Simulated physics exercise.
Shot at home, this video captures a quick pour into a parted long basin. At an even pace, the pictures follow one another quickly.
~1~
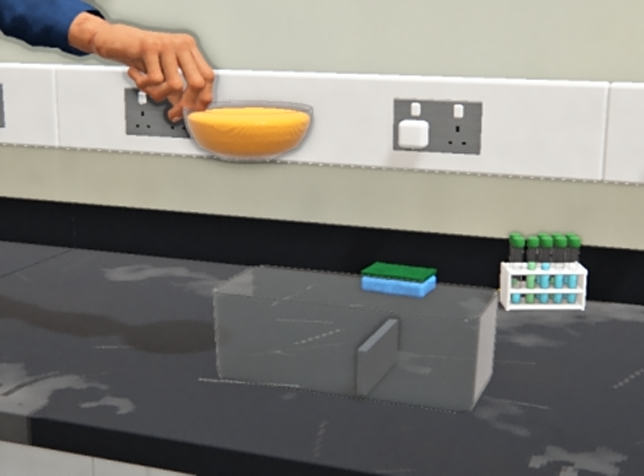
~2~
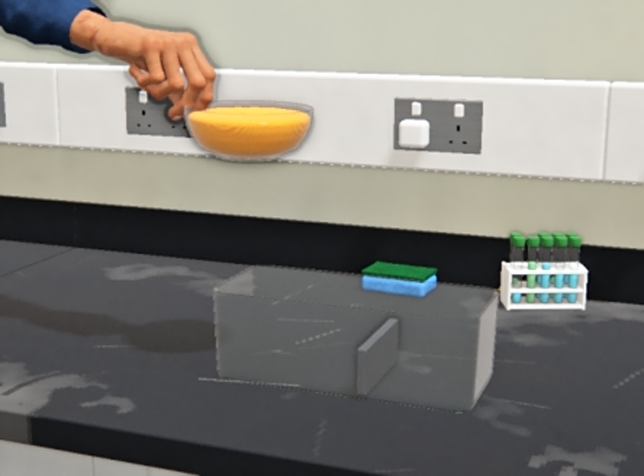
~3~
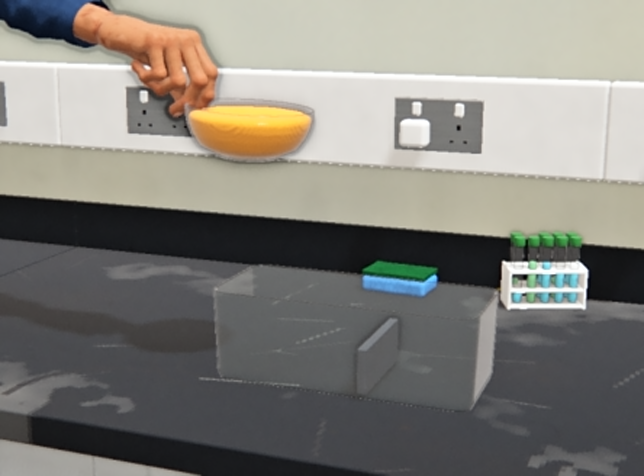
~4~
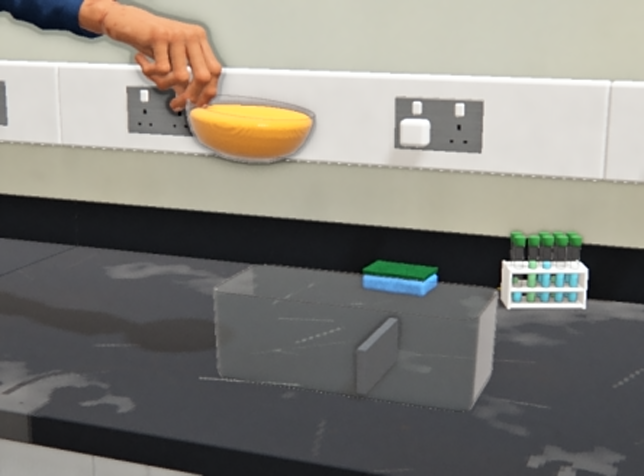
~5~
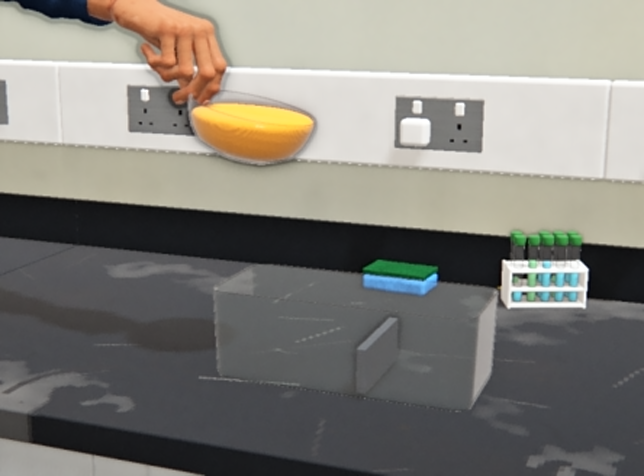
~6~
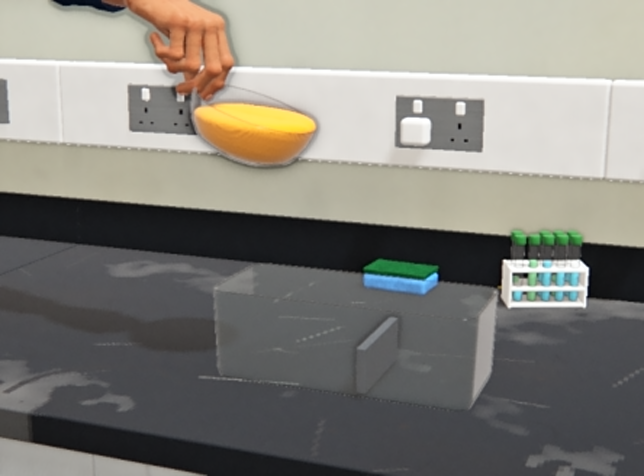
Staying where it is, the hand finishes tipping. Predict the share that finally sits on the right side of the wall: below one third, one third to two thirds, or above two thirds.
The share right of the wall does not reach a third.
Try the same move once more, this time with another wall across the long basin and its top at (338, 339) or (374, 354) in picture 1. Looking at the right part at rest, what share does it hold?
The first placement gives around 70 percent, the second 30 percent.
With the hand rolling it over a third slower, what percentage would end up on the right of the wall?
Around 25 in a hundred.
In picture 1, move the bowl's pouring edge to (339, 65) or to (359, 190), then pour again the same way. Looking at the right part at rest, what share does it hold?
Roughly 60 percent on the first try and 55 percent on the second.
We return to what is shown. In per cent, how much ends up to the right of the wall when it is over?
I'd put it at around 10 %.
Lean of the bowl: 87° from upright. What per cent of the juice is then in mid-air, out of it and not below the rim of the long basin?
65 per cent.
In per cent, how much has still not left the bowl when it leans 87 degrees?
Some 15 per cent has not yet come out.
A moment on, the bowl is tipped on its side and 14 per cent is still to pour, 19 is left of the wall and 2 right of it.
Next, the bowl is tipped right over and 0 per cent is still to pour, 83 is left of the wall and 10 right of it.
Then the bowl is tipped right over and 0 per cent is still to pour, 80 is left of the wall and 12 right of it.
Later the bowl is tipped right over and 0 per cent is still to pour, 80 is left of the wall and 12 right of it.
In the end 80 per cent lies left of the wall, 12 right of it and 7 outside.
